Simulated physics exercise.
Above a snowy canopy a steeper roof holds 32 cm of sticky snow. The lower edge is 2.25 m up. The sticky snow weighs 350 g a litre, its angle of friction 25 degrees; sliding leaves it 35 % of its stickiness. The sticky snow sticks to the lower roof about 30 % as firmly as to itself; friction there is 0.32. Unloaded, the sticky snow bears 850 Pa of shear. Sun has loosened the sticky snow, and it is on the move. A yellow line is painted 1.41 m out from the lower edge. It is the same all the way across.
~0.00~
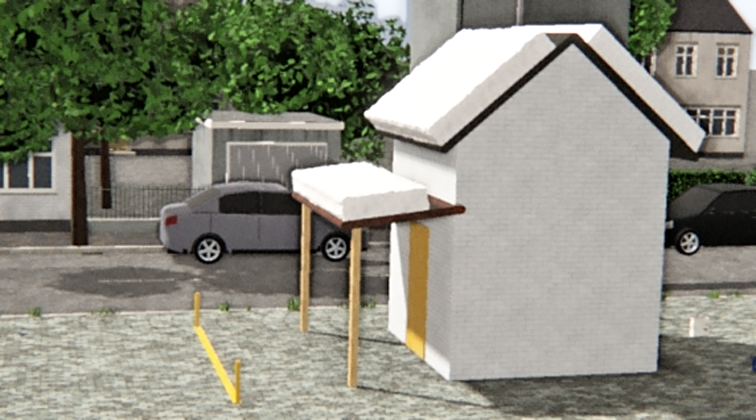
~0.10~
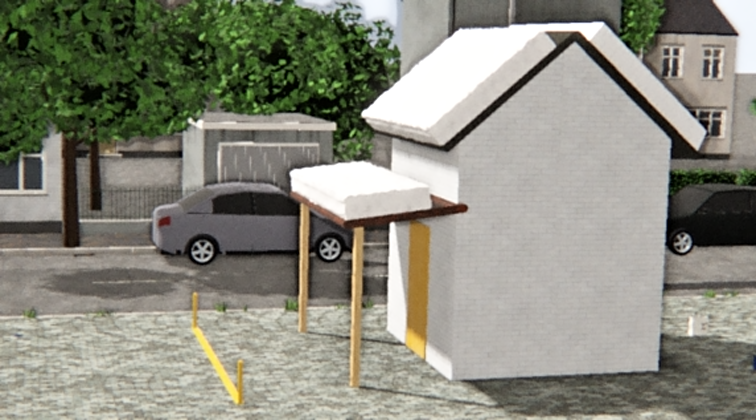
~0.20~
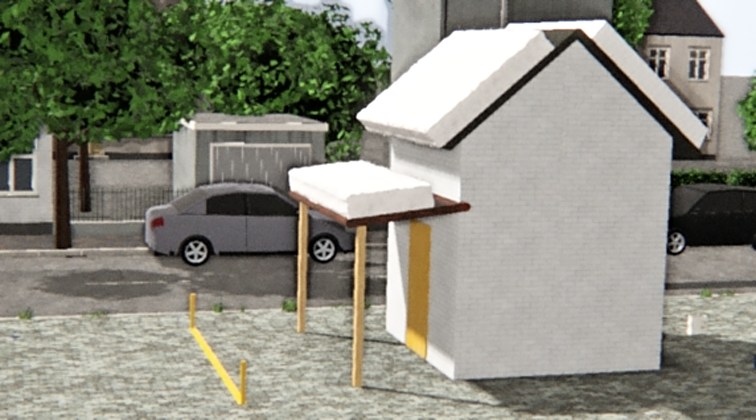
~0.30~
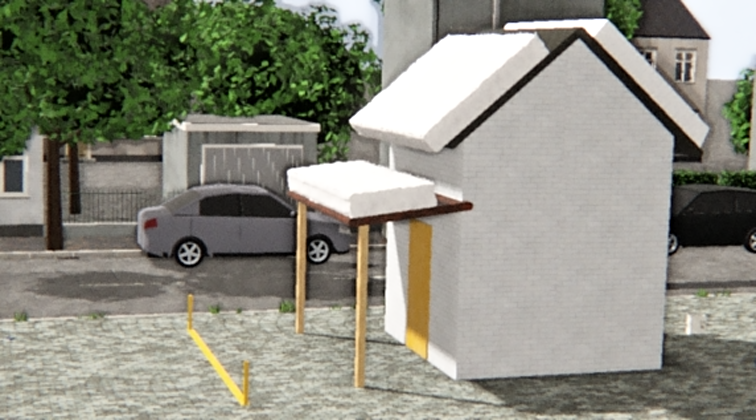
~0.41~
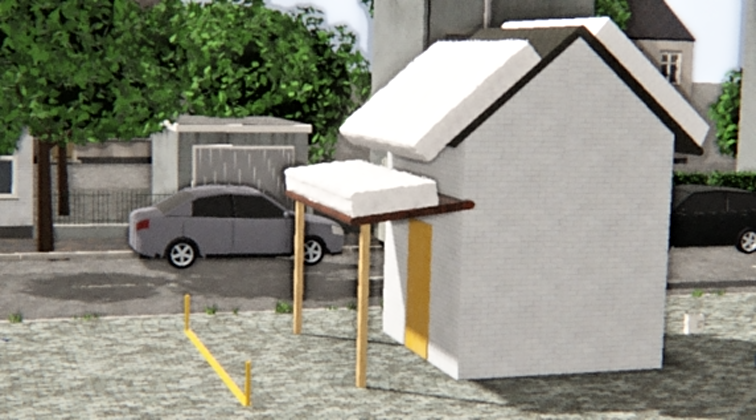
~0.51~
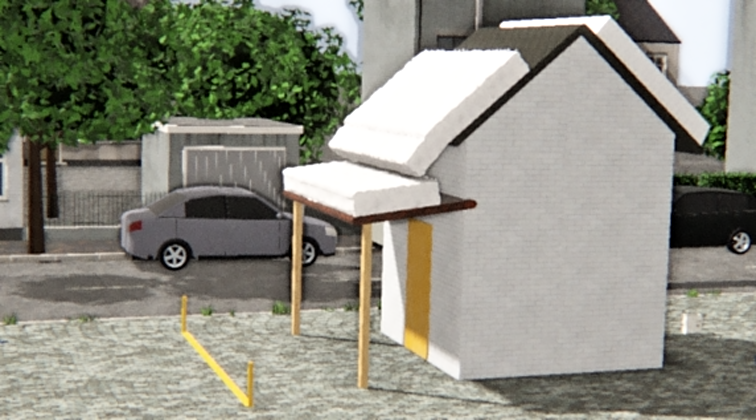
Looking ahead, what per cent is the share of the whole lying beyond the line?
Expect roughly 30 %.
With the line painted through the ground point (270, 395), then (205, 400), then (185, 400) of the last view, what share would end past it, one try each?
In that order: 40 %, 18 %, 12 %.
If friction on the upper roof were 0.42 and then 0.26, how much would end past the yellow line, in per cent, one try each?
In turn about 8 %, 20 %.
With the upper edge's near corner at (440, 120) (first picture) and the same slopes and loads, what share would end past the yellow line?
Then about 45 %.
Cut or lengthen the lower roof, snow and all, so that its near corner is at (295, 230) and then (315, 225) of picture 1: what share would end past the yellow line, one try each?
In that order: 8 %, 20 %.
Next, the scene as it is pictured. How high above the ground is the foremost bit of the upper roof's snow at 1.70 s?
Roughly 0.0 m.
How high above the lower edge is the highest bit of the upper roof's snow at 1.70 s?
Roughly 0.6 m.
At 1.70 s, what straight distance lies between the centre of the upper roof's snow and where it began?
Roughly 3.6 m.
By 1.05 s, none is below the lower edge and 0 % is past the line.
By 1.70 s, 51 % is below the lower edge and 15 % is past the line.
By 2.35 s, 59 % is below the lower edge and 30 % is past the line.
By 3.00 s, 60 % is below the lower edge and 30 % is past the line.
By 3.20 s, at the end, 60 % is below the lower edge and 30 % is past the line.
